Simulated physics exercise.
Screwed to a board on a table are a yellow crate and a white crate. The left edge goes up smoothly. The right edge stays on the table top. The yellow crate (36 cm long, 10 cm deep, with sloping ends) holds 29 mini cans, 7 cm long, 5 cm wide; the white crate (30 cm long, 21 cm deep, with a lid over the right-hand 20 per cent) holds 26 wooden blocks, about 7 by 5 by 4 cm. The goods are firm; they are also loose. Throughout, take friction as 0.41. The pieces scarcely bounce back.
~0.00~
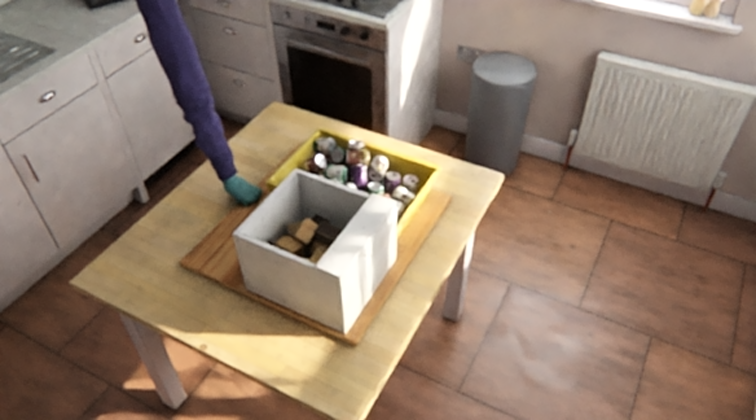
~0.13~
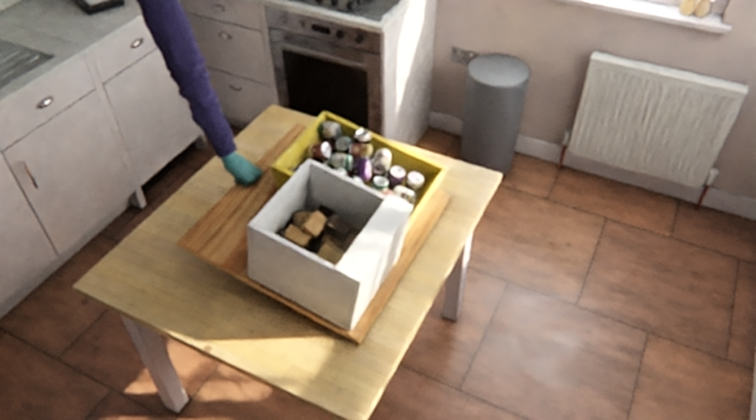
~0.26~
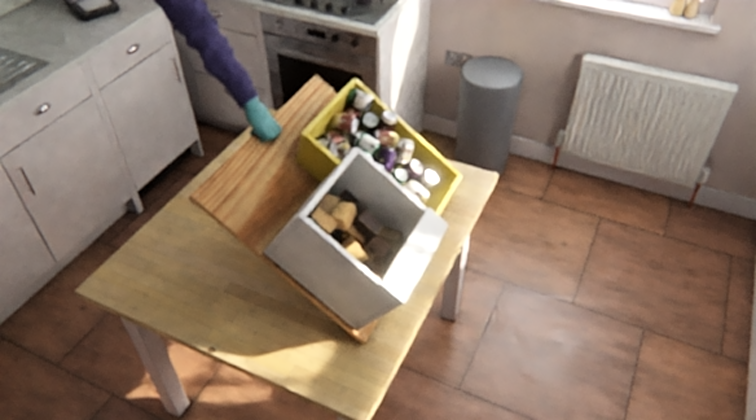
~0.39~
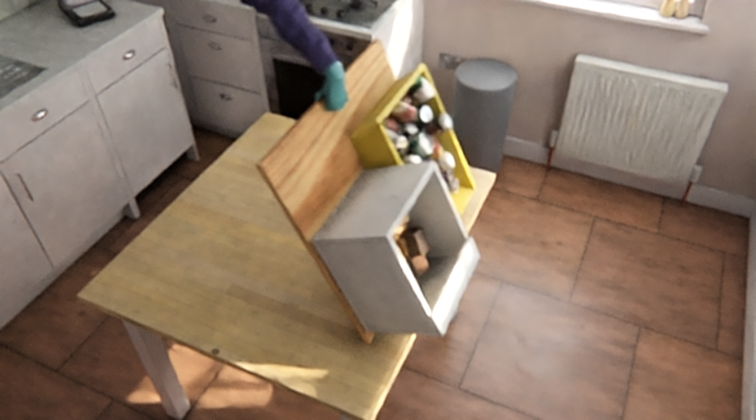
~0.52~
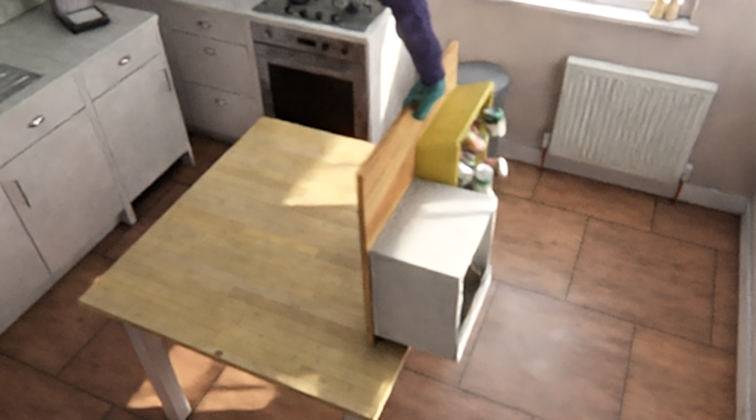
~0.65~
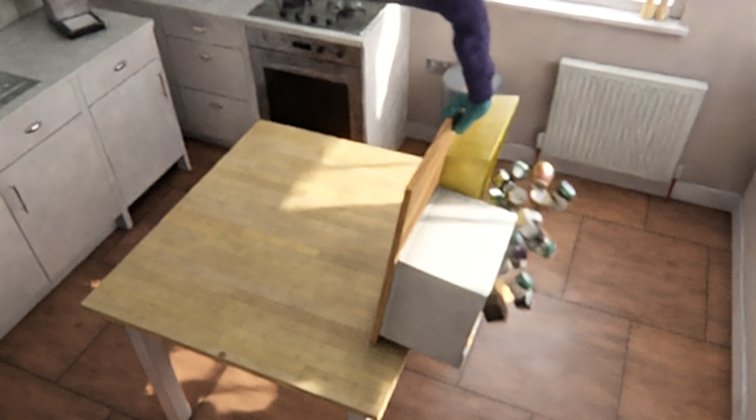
The video shows a gloved hand raising the left edge of a wooden board on a kitchen table, turning it past upright with its attached yellow and white crates, as small cans tumble out of the yellow crate.
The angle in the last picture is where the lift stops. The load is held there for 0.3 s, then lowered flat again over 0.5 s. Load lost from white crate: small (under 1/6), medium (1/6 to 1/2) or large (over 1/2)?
Medium.
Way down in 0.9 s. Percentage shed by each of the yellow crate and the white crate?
In that case yellow crate 100 %, white crate 20 %.
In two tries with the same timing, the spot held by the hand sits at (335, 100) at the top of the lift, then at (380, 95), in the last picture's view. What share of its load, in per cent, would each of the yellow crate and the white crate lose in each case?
First try, then second: The yellow crate sheds 60 then 90 per cent, and the white crate sheds 0 then 0 per cent.
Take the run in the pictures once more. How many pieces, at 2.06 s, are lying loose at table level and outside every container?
Around 0 in all.
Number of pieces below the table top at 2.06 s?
Around 35.
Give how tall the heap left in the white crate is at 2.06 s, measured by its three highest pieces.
10 cm, more or less.
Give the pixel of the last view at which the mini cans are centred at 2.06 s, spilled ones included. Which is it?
In the last view they're centred near (611, 409).
After 0.87 s, tilt 99°; 29 of 29 out of the yellow crate and 6 of 26 out of the white crate.
After 1.16 s, tilt 61°; 29 of 29 out of the yellow crate and 7 of 26 out of the white crate.
After 1.55 s, tilt 0°; 29 of 29 out of the yellow crate and 7 of 26 out of the white crate.
When it is over (at 2.06 s), 29 of 29 out of the yellow crate and 7 of 26 out of the white crate. Asked share, 7 of 26, 27 per cent.
